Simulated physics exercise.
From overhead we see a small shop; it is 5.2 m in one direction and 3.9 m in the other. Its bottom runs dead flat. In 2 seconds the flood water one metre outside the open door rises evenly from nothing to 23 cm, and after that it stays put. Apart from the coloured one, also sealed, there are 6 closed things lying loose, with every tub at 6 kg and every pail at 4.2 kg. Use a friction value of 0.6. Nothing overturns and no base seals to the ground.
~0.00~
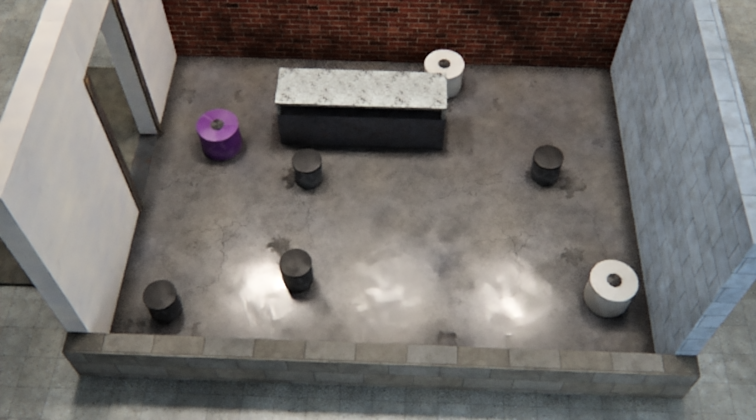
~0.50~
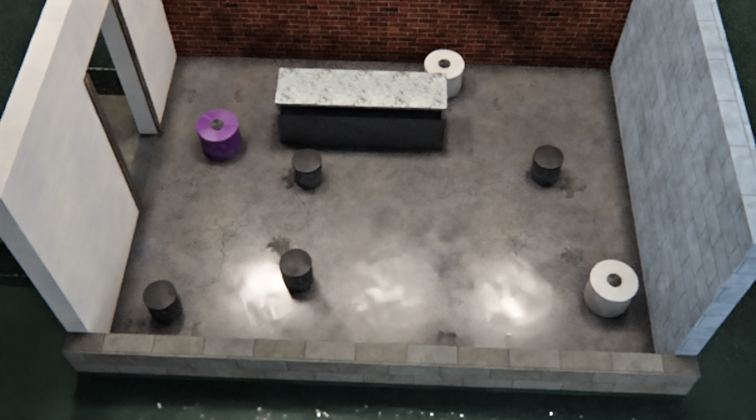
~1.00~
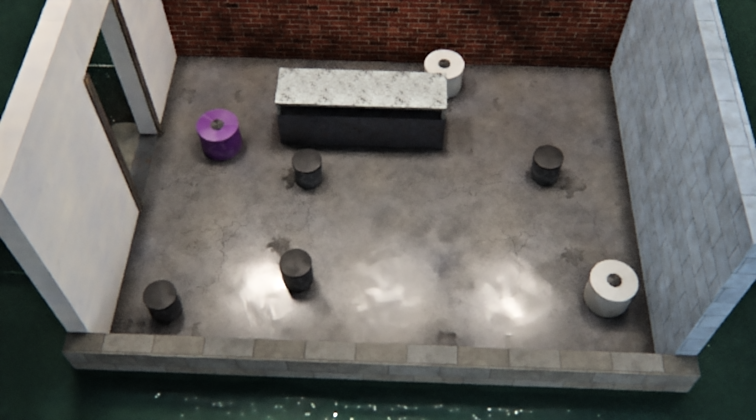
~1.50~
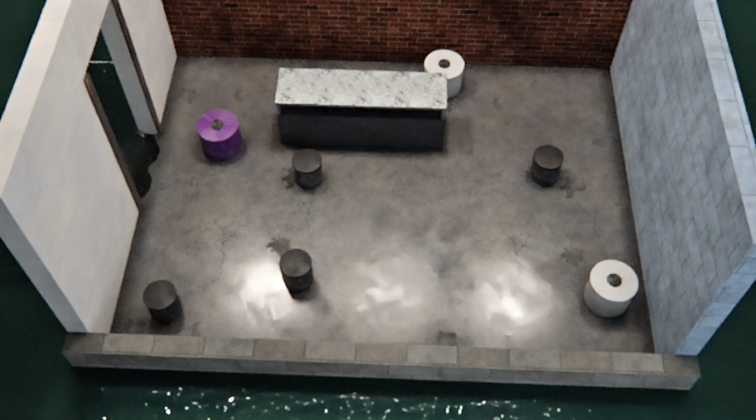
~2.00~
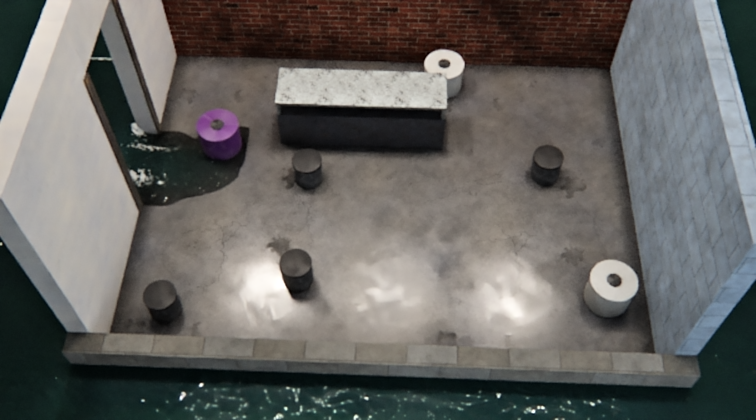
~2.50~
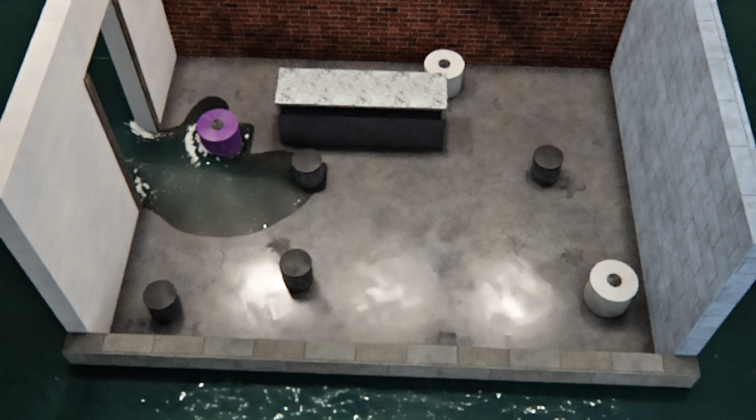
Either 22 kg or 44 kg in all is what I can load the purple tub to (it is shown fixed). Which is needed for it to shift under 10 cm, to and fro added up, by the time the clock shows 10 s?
For it, only the higher weight holds it.
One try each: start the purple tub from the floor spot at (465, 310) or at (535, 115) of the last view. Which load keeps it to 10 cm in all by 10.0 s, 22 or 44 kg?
Going in order: Both weights work, both weights work.
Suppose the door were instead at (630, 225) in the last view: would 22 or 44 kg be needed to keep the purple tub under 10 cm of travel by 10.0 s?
There even the lighter works.
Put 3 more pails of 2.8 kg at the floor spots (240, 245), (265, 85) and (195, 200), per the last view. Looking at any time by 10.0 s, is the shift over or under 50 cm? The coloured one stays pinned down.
Note, in sequence: Exceeded, exceeded, exceeded.
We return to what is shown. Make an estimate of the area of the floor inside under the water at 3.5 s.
My estimate is roughly 7.0 m2.
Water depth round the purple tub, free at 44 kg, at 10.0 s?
Depth: Approx. 8 cm.
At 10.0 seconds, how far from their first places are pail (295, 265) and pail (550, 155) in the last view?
Net displacement, in order: 300 cm; 40 cm.
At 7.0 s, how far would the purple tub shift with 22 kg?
Close to 40 centimetres.
After 3.5 s the purple tub would be 36 cm from its start with 22 kg and 0 cm from its start with 44 kg; 8 cm of water round it then.
After 4.5 s the purple tub would be 39 cm from its start with 22 kg and 0 cm from its start with 44 kg; 7 cm of water round it then.
After 7.0 s the purple tub would be 39 cm from its start with 22 kg and 0 cm from its start with 44 kg; 7 cm of water round it then.
After 10.0 s the purple tub would be 39 cm from its start with 22 kg and 0 cm from its start with 44 kg; 8 cm of water round it then.
